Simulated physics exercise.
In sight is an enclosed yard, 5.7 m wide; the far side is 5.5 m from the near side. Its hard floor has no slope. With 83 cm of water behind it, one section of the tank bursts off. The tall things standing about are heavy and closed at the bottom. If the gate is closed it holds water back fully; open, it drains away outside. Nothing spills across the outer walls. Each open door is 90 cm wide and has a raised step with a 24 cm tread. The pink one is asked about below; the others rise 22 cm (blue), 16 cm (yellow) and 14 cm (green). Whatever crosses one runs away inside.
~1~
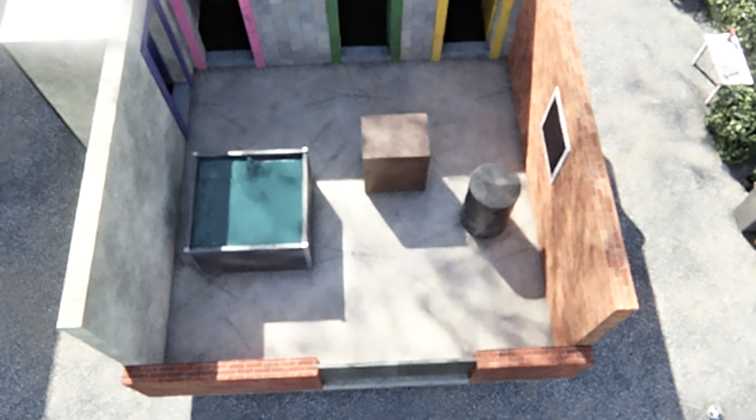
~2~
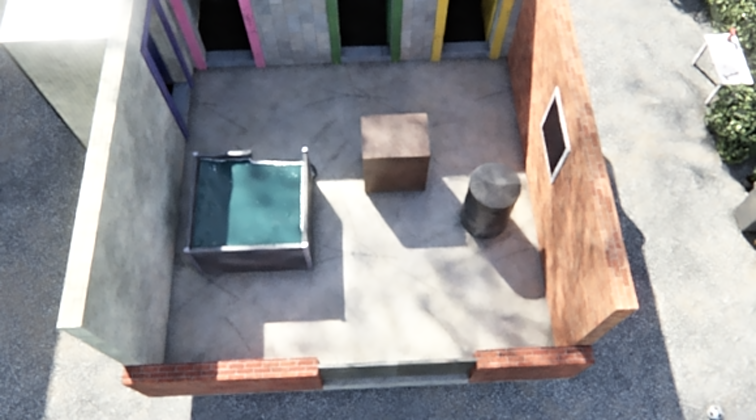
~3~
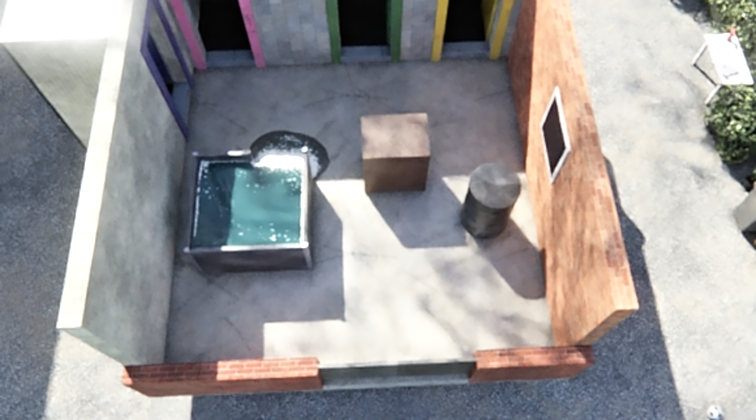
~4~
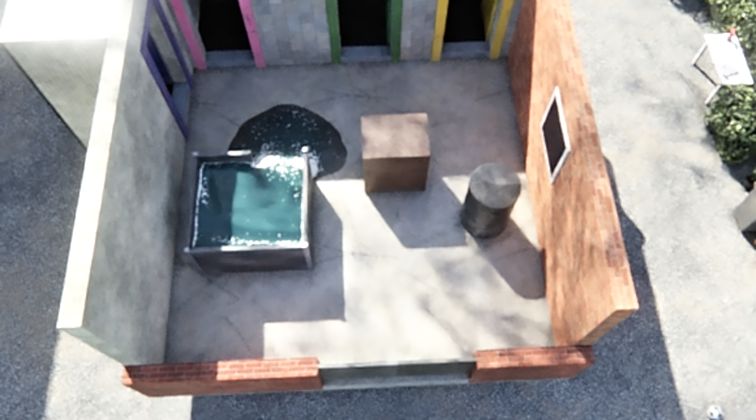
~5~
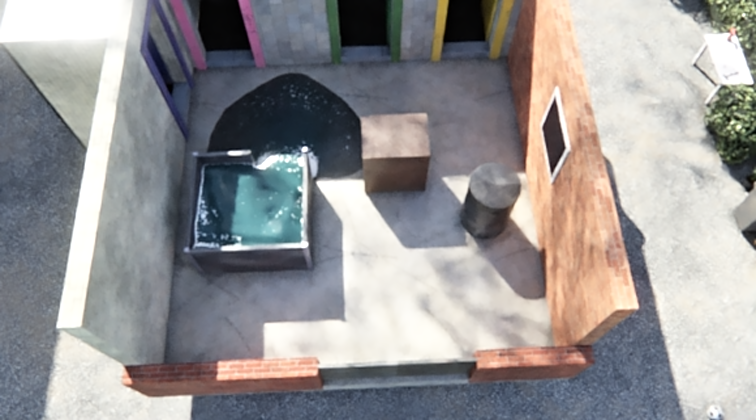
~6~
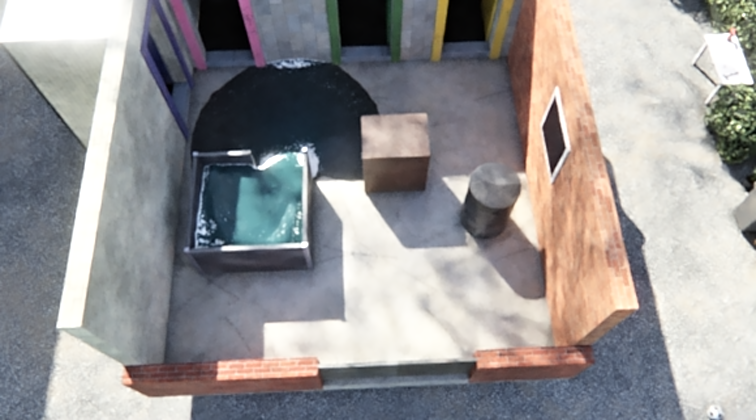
A walled yard with a pale concrete floor is seen from high above, with pink, green and yellow doorways along the far side. A square tank of teal water stands at left, a brown box and a grey cylinder to its right, beside a brick wall. The tank's far side opens and water pours out, spreading in a dark, rounded pool behind it, while the camera stays still.
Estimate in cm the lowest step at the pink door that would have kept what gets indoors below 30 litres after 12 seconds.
Some 20 cm above the ground.
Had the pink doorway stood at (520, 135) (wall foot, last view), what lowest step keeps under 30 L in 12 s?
About 8.5 cm.
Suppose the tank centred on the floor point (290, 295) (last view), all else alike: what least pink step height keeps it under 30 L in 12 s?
Then roughly 15 cm.
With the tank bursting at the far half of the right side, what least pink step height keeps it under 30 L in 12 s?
Some 6.5 cm.
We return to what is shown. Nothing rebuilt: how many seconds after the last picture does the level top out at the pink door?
Around 1.0 s.
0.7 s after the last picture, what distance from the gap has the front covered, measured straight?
Roughly 3.6 m.
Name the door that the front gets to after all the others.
It is the yellow one.
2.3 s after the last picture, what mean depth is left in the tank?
Some 29 cm.
Then, 0.7 s after the last picture water covers 30 % of the floor, deepest (37 cm) near (284, 68); 24 cm at the pink door, 8 litres in over its 15 cm step.
Then, 2.3 s after the last picture water covers 45 % of the floor, deepest (25 cm) near (505, 77); 20 cm at the pink door, 60 litres in over its 15 cm step.
Then, 11.3 s after the last picture water covers 100 % of the floor, deepest (9 cm) near (529, 299); 5 cm at the pink door, 73 litres in over its 15 cm step.
At the pink door as built, the water peaked near 27 cm, 1.1 s after the last picture.
With a step of 18 cm, 42 litres would have come in within the 12 s; with 24 cm, 10 litres. So under 30 litres takes about 20 cm.
